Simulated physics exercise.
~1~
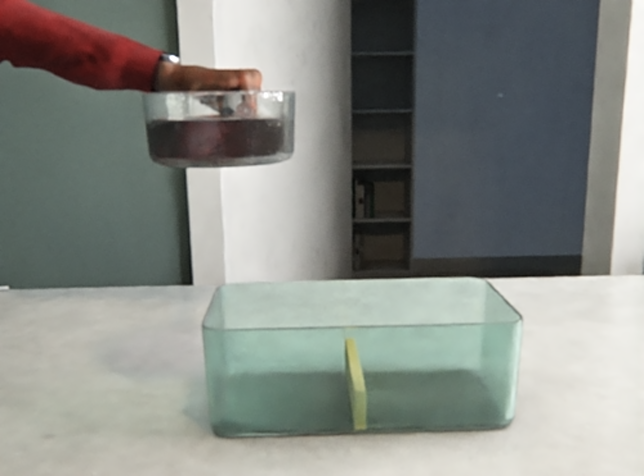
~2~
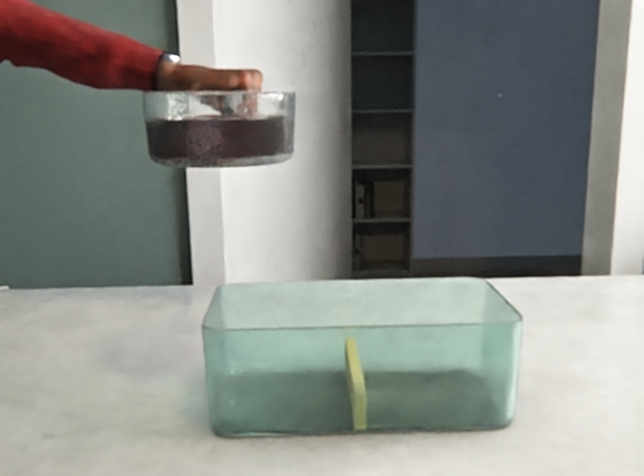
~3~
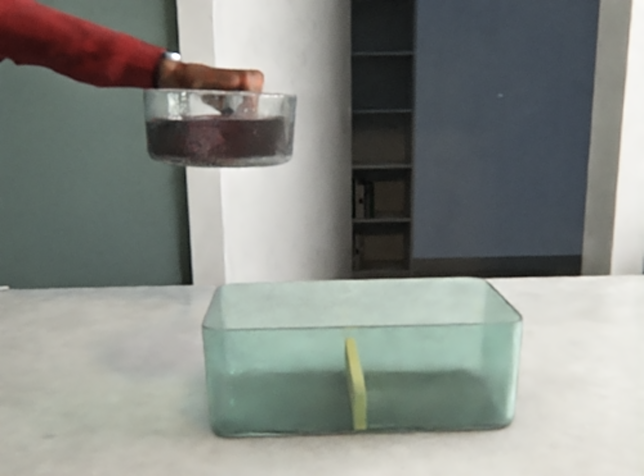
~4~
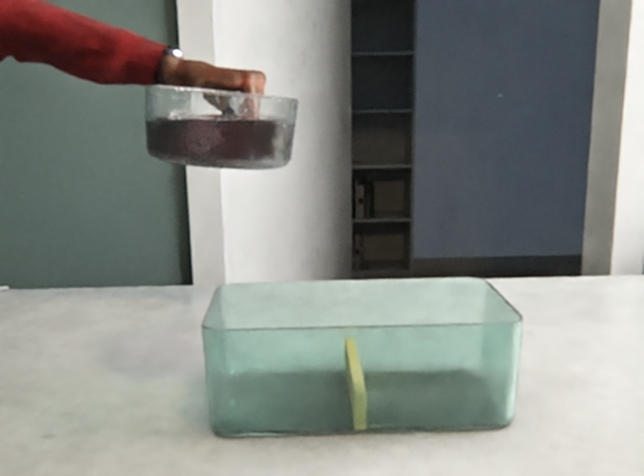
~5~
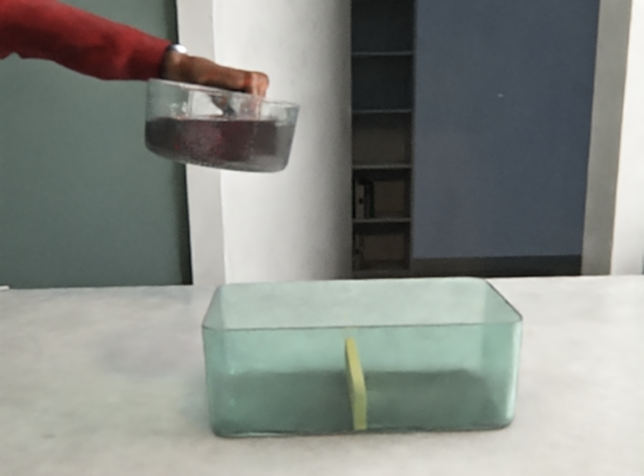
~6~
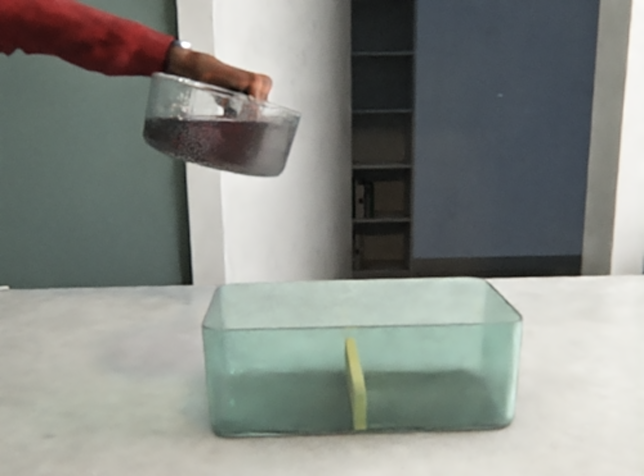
A hand gradually tilts a glass bowl of dark liquid rightward above a long basin.
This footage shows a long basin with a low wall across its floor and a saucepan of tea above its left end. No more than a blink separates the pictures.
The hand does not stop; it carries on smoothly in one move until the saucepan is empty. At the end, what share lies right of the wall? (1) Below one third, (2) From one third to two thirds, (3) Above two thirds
From one third to two thirds.
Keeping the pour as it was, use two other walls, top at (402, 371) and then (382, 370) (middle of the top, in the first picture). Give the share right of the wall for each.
First try close to 5 percent, second try close to 20 percent.
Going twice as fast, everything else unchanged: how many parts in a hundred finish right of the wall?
Near 35 %.
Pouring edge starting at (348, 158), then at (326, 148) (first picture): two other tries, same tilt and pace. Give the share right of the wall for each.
First try: About 80 %; second try: About 70 %.
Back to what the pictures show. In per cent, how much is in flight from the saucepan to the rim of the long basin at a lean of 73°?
Some 45 per cent, I'd say.
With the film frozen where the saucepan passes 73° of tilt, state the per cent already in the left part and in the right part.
Left 5, right 10.
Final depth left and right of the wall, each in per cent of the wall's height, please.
Left part: 30 per cent; right part: 40.
A moment on, the saucepan is tipped part way and 45 per cent is still to pour, 3 is left of the wall and 9 right of it.
Next, the saucepan is tipped right over and 5 per cent is still to pour, 31 is left of the wall and 52 right of it.
Then the saucepan is tipped right over and 0 per cent is still to pour, 45 is left of the wall and 53 right of it.
Later the saucepan is tipped right over and 0 per cent is still to pour, 45 is left of the wall and 53 right of it.
Finally, 45 per cent lies left of the wall, 53 right of it and 1 outside.
